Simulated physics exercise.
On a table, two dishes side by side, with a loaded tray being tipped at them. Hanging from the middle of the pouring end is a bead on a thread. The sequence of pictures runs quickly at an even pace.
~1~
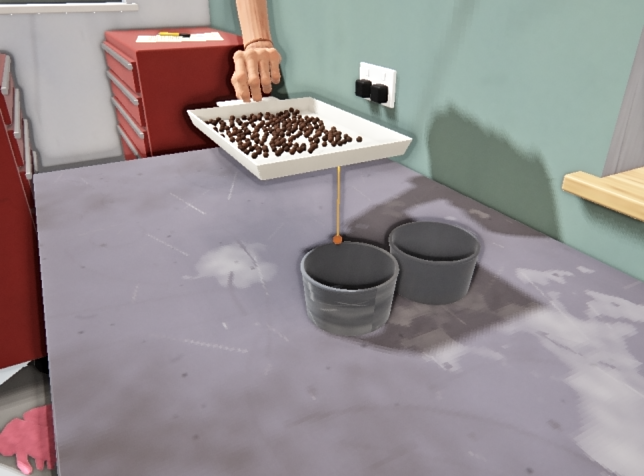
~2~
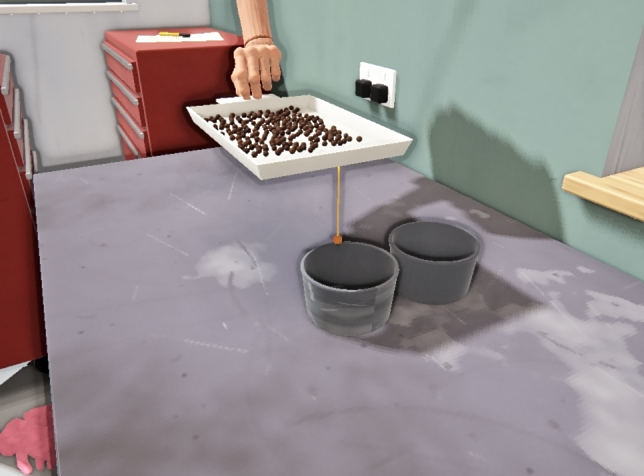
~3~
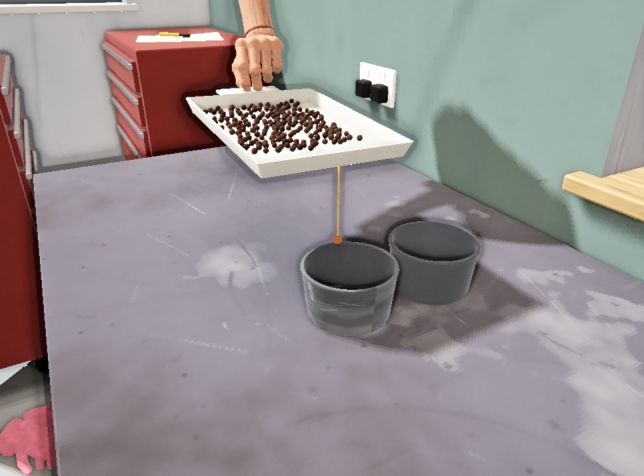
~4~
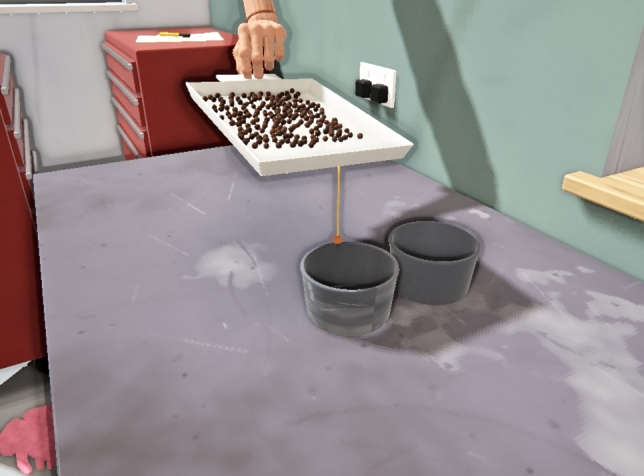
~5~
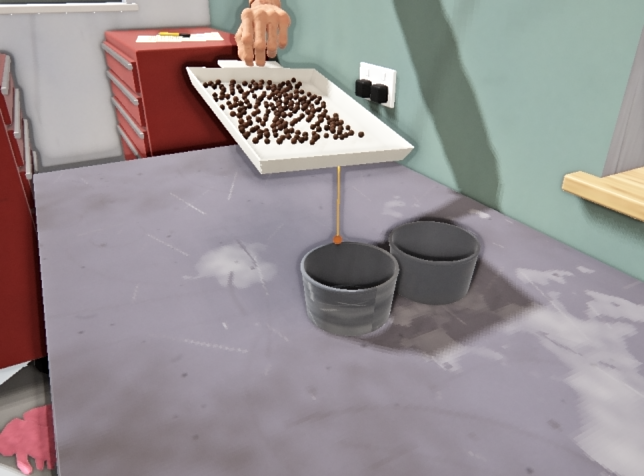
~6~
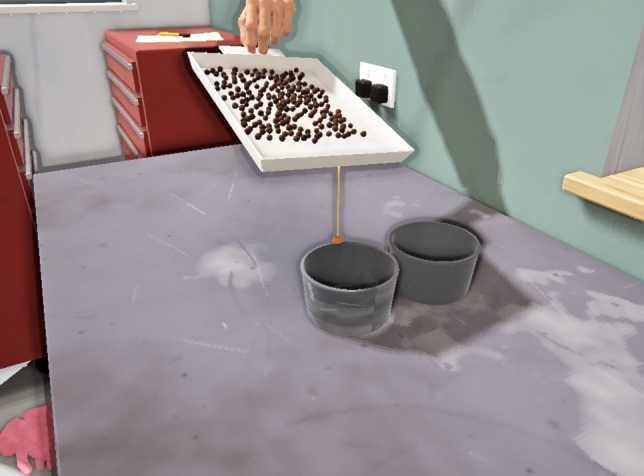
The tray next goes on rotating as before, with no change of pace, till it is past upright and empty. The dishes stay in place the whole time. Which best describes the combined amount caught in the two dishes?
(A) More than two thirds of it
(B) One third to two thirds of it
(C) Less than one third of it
More than two thirds of it (A).
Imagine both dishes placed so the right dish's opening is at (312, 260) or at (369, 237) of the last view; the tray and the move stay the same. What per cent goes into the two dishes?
First try: Roughly 0 per cent; second try: Roughly 60 per cent.
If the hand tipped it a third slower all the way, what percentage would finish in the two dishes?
Estimate: Around 90%.
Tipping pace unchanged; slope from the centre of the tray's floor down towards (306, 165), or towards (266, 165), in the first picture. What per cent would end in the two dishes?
You'd see roughly 30 per cent the first time and 0 per cent the second.
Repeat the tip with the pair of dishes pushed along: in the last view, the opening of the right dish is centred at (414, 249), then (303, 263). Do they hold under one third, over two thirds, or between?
Position 1 - beyond two thirds; position 2 - under a third.
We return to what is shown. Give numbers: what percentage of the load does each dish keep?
20 % left, 60 % right.
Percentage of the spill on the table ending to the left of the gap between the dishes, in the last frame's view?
About 60 per cent.
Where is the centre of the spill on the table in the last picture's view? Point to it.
Estimate: About (376, 284).
Shortly afterwards, tray tipped steeply; near two thirds on the tray; only a few in the left dish; near a quarter in the right dish; only a few outside both; a little in the air.
Next, tray tipped past a quarter turn; only a few on the tray; near a quarter in the left dish; near half in the right dish; a little outside both; a little in the air.
Some moments later, tray tipped past a quarter turn; near a quarter in the left dish; near two thirds in the right dish; near a quarter outside both.
In the end, tray tipped past a quarter turn; near a quarter in the left dish; near two thirds in the right dish; near a quarter outside both.
